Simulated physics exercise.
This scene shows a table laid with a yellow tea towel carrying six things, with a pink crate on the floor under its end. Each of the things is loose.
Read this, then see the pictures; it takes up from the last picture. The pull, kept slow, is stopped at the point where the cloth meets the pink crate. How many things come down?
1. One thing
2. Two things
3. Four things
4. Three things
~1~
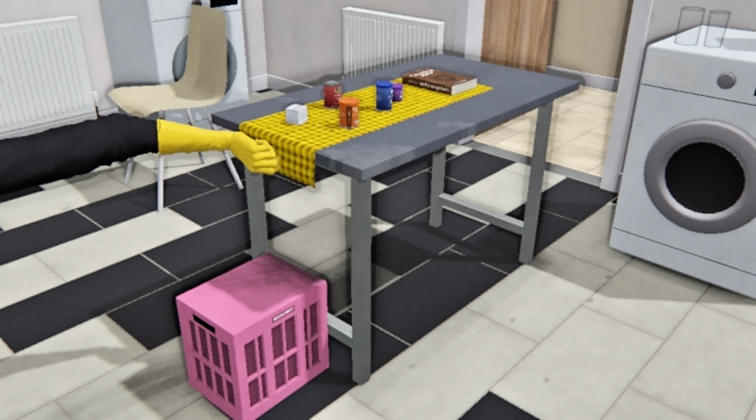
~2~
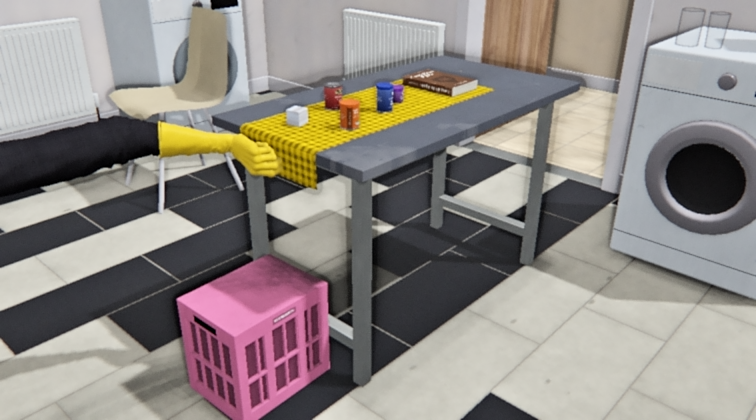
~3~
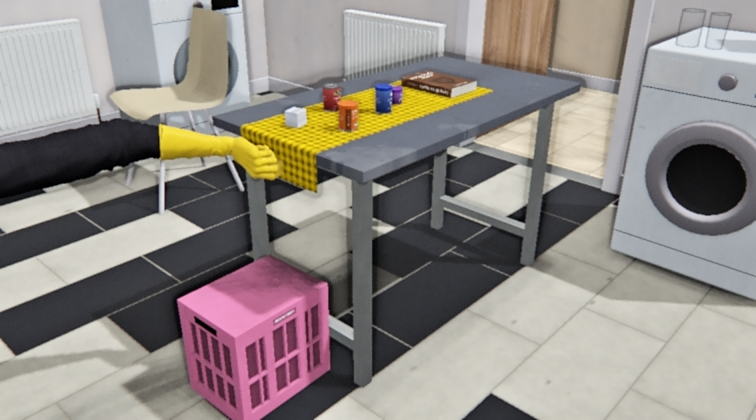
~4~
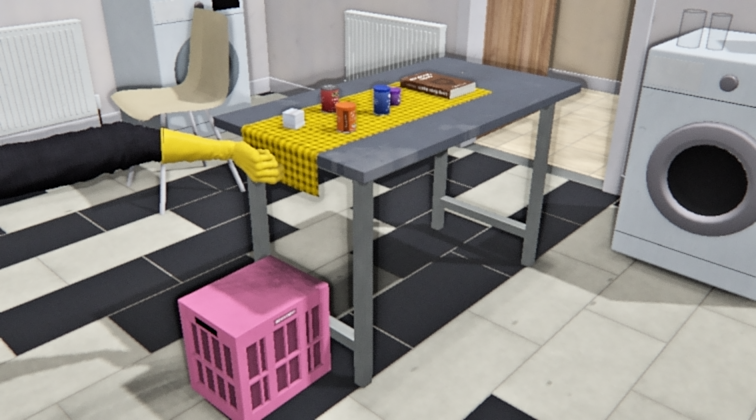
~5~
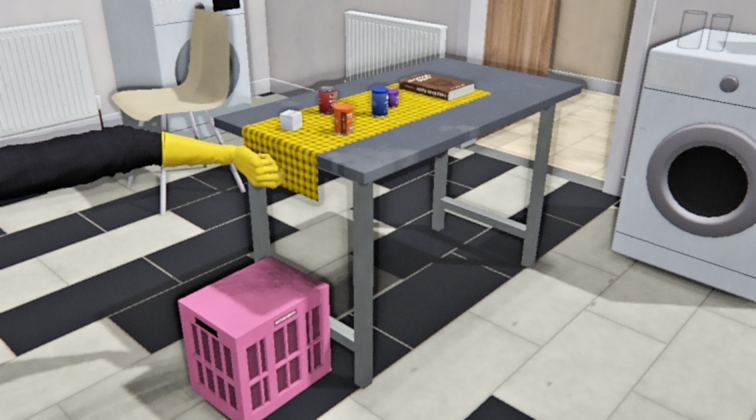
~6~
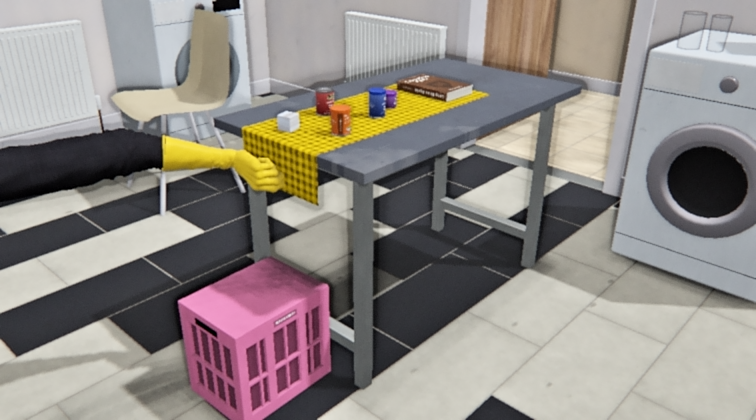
(4) Three things.
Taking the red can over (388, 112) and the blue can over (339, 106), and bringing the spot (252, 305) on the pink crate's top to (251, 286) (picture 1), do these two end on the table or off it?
Red can stays, blue can stays.
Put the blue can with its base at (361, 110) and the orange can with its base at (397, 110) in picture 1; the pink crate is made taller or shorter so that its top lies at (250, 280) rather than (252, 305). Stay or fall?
The blue can does not fall, the orange can holds on.
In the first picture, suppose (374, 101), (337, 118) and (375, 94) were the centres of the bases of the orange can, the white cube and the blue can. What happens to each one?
I'd say the orange can hangs on, the white cube takes a fall, and the blue can hangs on.
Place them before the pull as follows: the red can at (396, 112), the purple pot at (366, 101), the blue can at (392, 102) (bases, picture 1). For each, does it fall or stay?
Short version: Red can stays, purple pot stays, blue can stays.
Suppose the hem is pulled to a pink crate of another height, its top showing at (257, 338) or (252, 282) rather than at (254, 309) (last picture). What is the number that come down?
Counts: 4, 2.
A little later, hem near (282, 234); white cube gone.
Next, hem on the crate; white cube, orange can and red can gone.
When it is over, hem on the crate; white cube, orange can and red can gone. The count of fallen things is three.
